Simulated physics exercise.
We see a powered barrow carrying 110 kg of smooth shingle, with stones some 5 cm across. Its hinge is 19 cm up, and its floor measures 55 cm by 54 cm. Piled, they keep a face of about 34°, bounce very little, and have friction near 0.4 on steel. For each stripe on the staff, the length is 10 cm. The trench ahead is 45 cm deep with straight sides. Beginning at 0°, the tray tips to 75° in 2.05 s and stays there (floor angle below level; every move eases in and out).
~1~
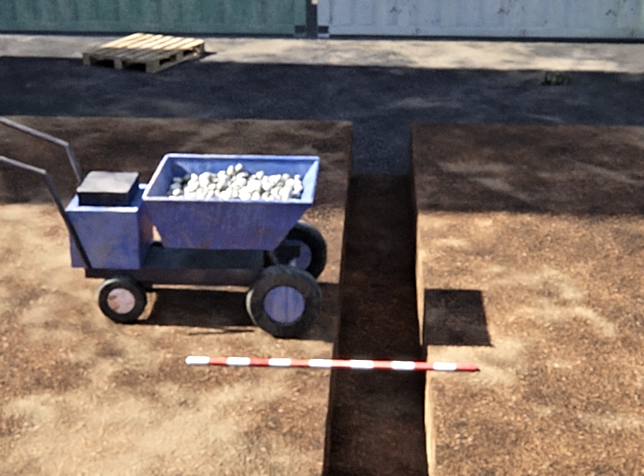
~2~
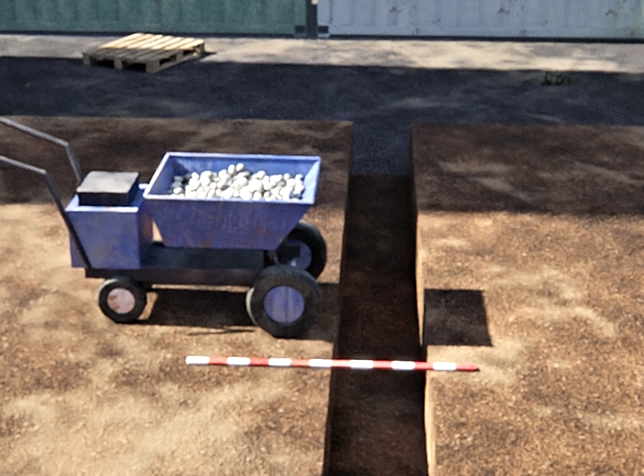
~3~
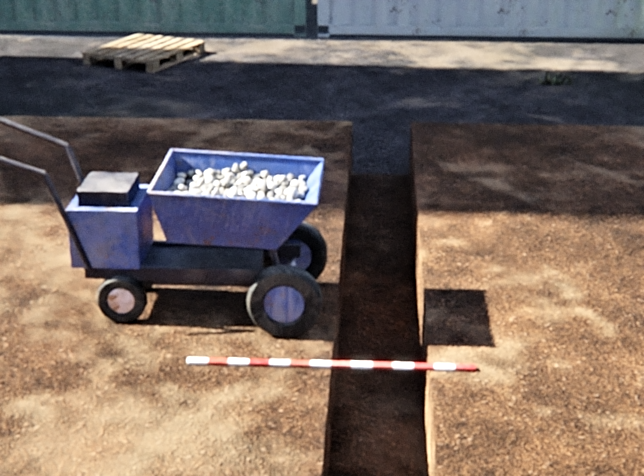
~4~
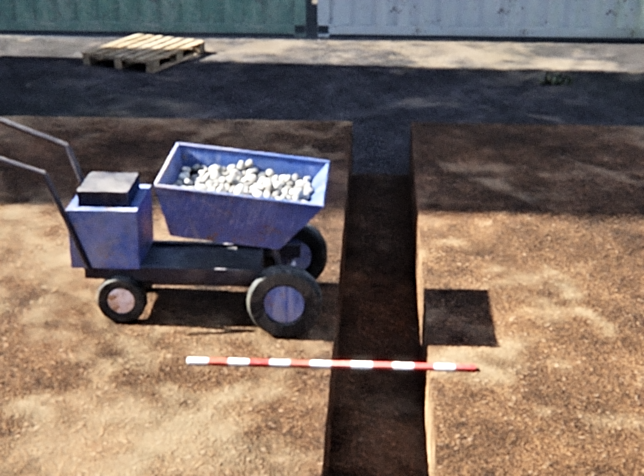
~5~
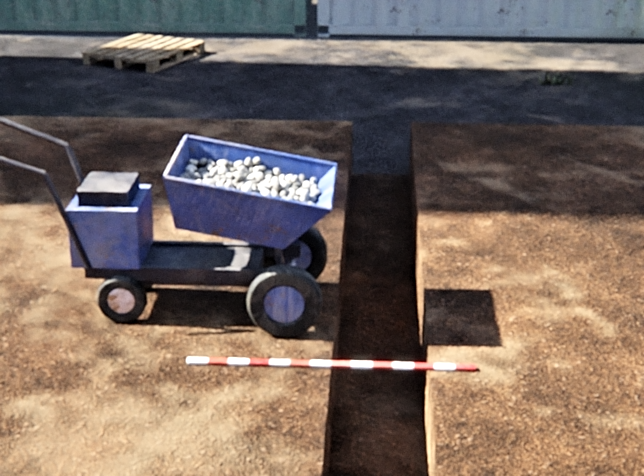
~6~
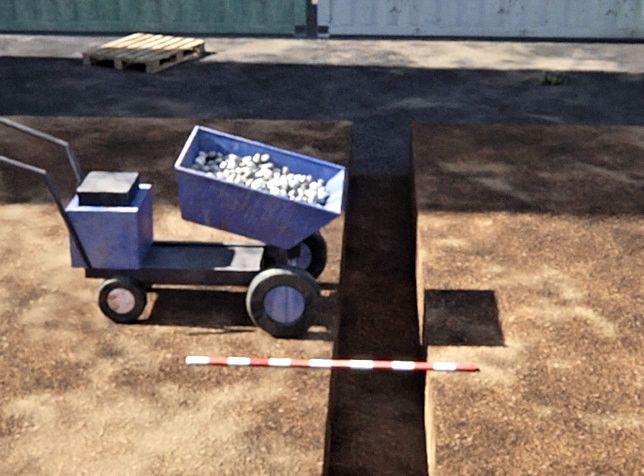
On bare brown ground beside a narrow trench, a blue powered barrow's tray of pale stones tilting gradually down to the right.
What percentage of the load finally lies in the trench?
About 52 per cent.
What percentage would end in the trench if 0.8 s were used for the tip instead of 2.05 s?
Roughly 35 per cent would.
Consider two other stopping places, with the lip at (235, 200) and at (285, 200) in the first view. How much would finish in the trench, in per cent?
Roughly 100 percent for the first, and 90 percent for the second.
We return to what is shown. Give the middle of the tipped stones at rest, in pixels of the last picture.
I'd point to around (419, 368).
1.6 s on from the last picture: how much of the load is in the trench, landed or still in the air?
I'd say near 30 per cent at that time.
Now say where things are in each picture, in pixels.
In the first frame, the tray is at 0°, its lip at (311, 203); the top of the load is at (248, 181).
In the second frame, the tray is at 1°, its lip at (313, 203); the top of the load is at (249, 180).
In the third frame, lip at (317, 204), floor tilted 3°, highest stones at (231, 178).
In the fourth frame, lip at (323, 206), floor tilted 6°, highest stones at (230, 175).
In the fifth frame, lip at (331, 210), floor tilted 10°, highest stones at (212, 170).
In the sixth frame, lip at (340, 214), floor tilted 16°, highest stones at (208, 162).
Then, 0.9 s after the last picture the floor is at 63°, 98 % in the tray, 2 % in the trench; the foremost stones are at (415, 275).
Then, 1.6 s after the last picture the floor is at 75°, 28 % in the tray, 29 % in the trench, 43 % past the trench; the foremost stones are at (539, 317).
Then, 1.9 s after the last picture the floor is at 75°, 7 % in the tray, 42 % in the trench, 51 % past the trench; the foremost stones are at (579, 317).
Then, 3.8 s after the last picture the floor is at 75°, 0 % in the tray, 52 % in the trench, 48 % past the trench; the foremost stones are at (584, 305).
